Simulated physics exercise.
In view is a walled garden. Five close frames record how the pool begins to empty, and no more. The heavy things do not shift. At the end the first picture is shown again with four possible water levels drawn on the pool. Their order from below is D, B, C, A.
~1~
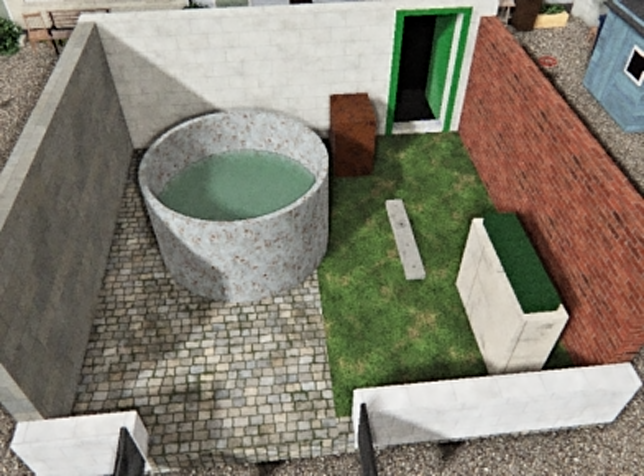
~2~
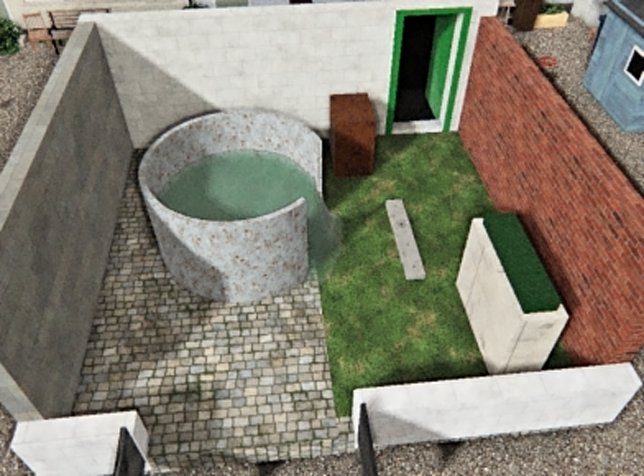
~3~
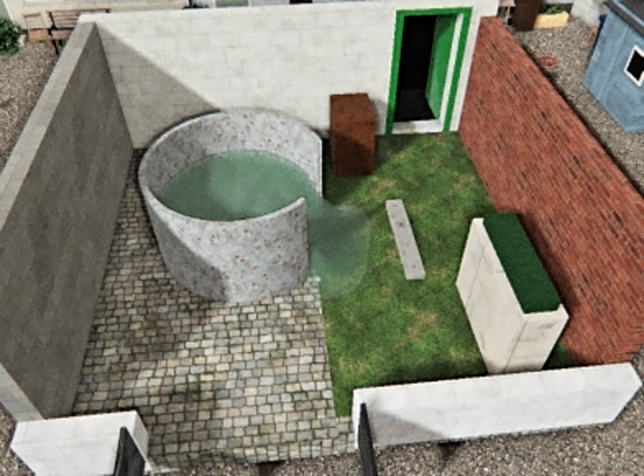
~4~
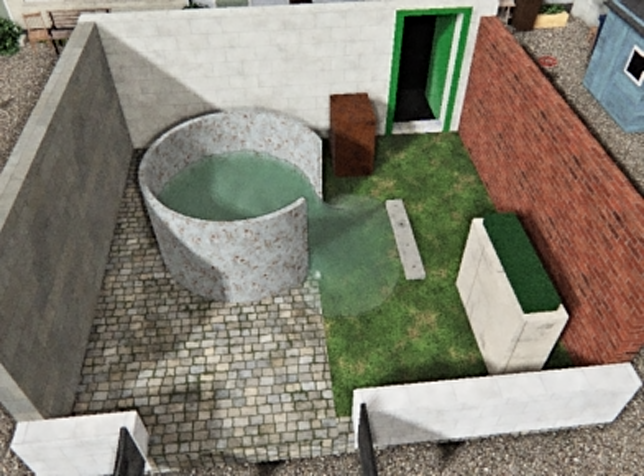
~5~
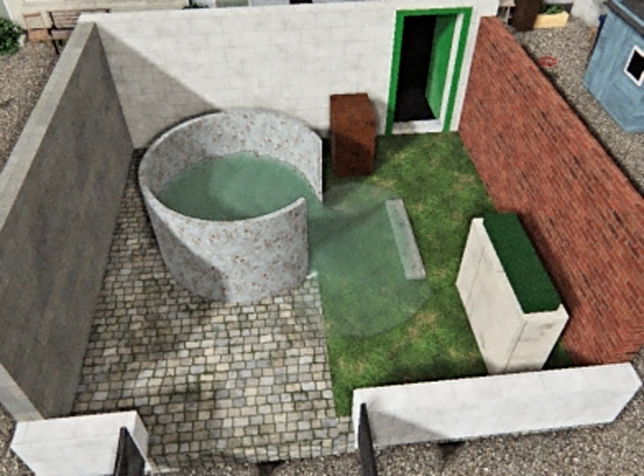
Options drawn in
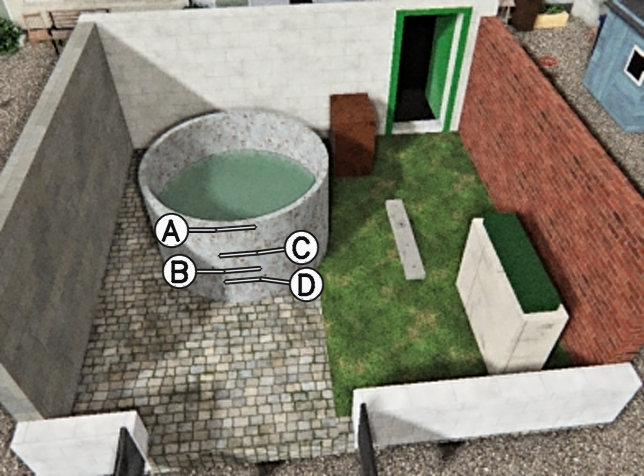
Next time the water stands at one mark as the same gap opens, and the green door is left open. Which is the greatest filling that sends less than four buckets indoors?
Level D.
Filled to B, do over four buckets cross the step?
Yes.
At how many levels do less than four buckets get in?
One.
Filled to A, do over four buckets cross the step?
Yes, that goes wrong.
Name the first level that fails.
It is B.
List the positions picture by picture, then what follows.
Water in the pool at rest, its middle at (240, 198); foot of the green doorway at (417, 133); open gate at (246, 398).
Water covers 1 % of the ground and shows as far out as (330, 214).
Water covers 4 % of the ground and shows as far out as (358, 210).
Water covers 9 % of the ground and shows as far out as (381, 206).
Water covers 14 % of the ground and shows as far out as (405, 312).
On the marked copy, A at (234, 228); B at (241, 270); C at (239, 254); D at (243, 280); from the bottom up D, B, C, A.
If A is chosen, dozens of bucketfuls pour in.
If B is chosen, about 9 bucketfuls get in.
If C is chosen, dozens of bucketfuls pour in.
If D is chosen, a splash gets over, under a bucket.
